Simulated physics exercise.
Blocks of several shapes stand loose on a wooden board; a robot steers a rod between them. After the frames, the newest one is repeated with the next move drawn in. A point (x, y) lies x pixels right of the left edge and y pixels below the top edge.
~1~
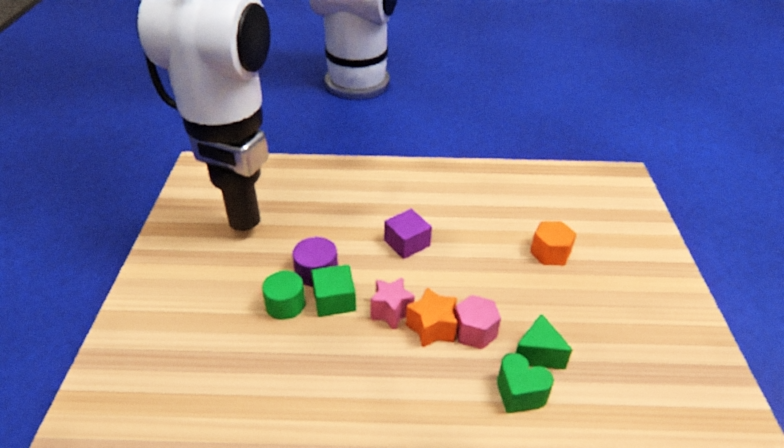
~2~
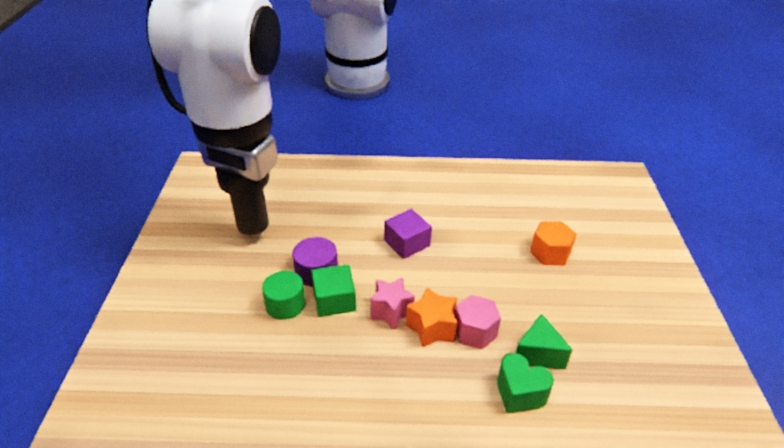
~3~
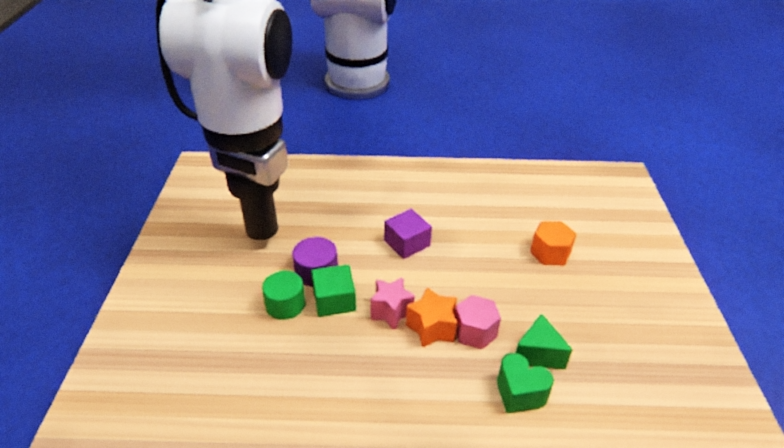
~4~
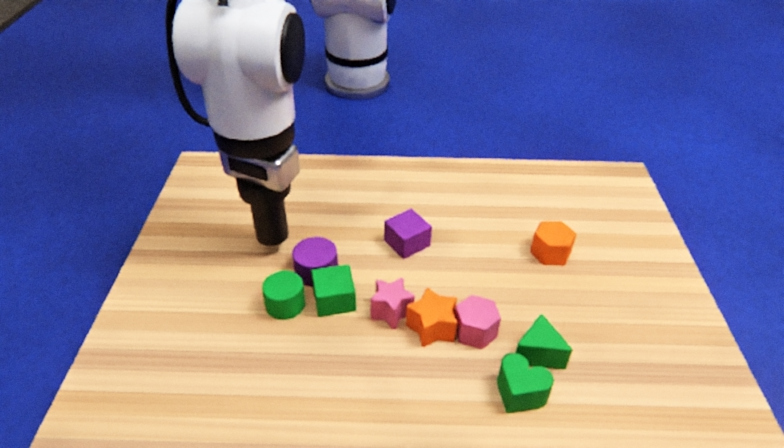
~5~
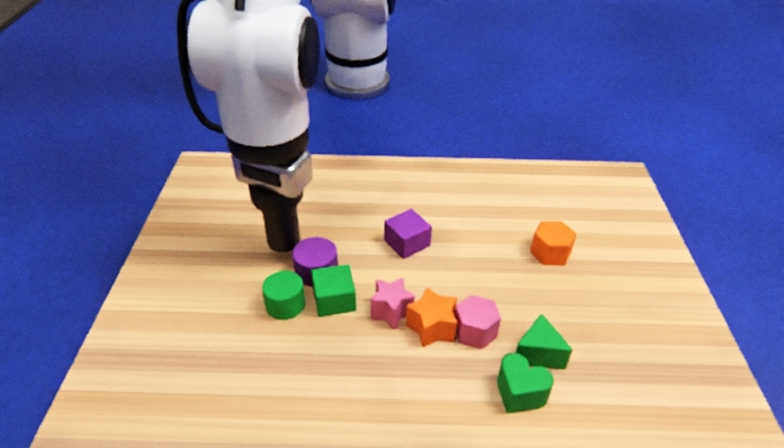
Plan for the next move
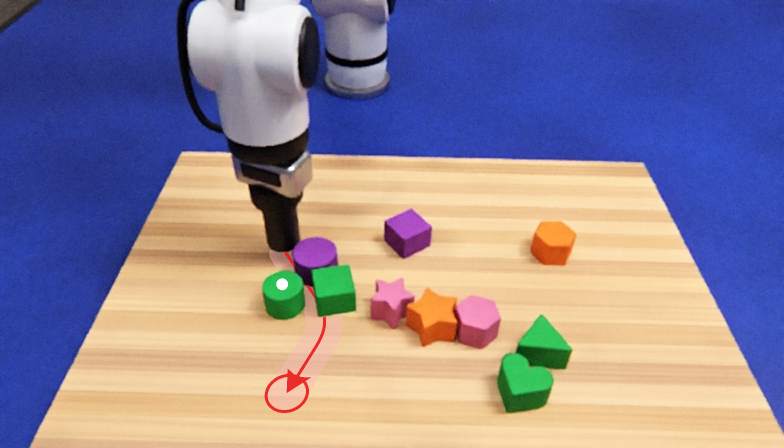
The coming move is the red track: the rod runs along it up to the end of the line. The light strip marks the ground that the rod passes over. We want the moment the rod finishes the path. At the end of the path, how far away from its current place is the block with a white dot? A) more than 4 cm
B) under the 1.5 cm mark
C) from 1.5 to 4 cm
The correct letter is C.
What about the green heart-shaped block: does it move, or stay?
It keeps its position.
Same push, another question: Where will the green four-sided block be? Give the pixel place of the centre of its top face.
It is going to be at (362, 318).
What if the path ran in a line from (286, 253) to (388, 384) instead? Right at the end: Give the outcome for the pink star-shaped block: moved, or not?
It gets displaced.
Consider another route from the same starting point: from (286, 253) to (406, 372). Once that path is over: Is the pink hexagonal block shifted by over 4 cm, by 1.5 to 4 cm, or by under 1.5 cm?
Between 1.5 and 4 cm.
Drawn move, from (286, 253) through (311, 291) and (321, 338) to (287, 393); the dot is on the green round block.
On the path given first. One third of the way, rod at (311, 281); green round block at (281, 294); purple round block at (350, 278); green four-sided block at (359, 311); pink star-shaped block at (395, 294), turned 30° anticlockwise.
Two thirds of the way, rod at (319, 328); green round block at (282, 302); purple round block at (362, 282); green four-sided block at (362, 317); pink star-shaped block at (404, 296).
At the end, rod at (285, 382); green round block at (282, 302); purple round block at (362, 282); green four-sided block at (362, 318); pink star-shaped block at (404, 296); green heart-shaped block still.
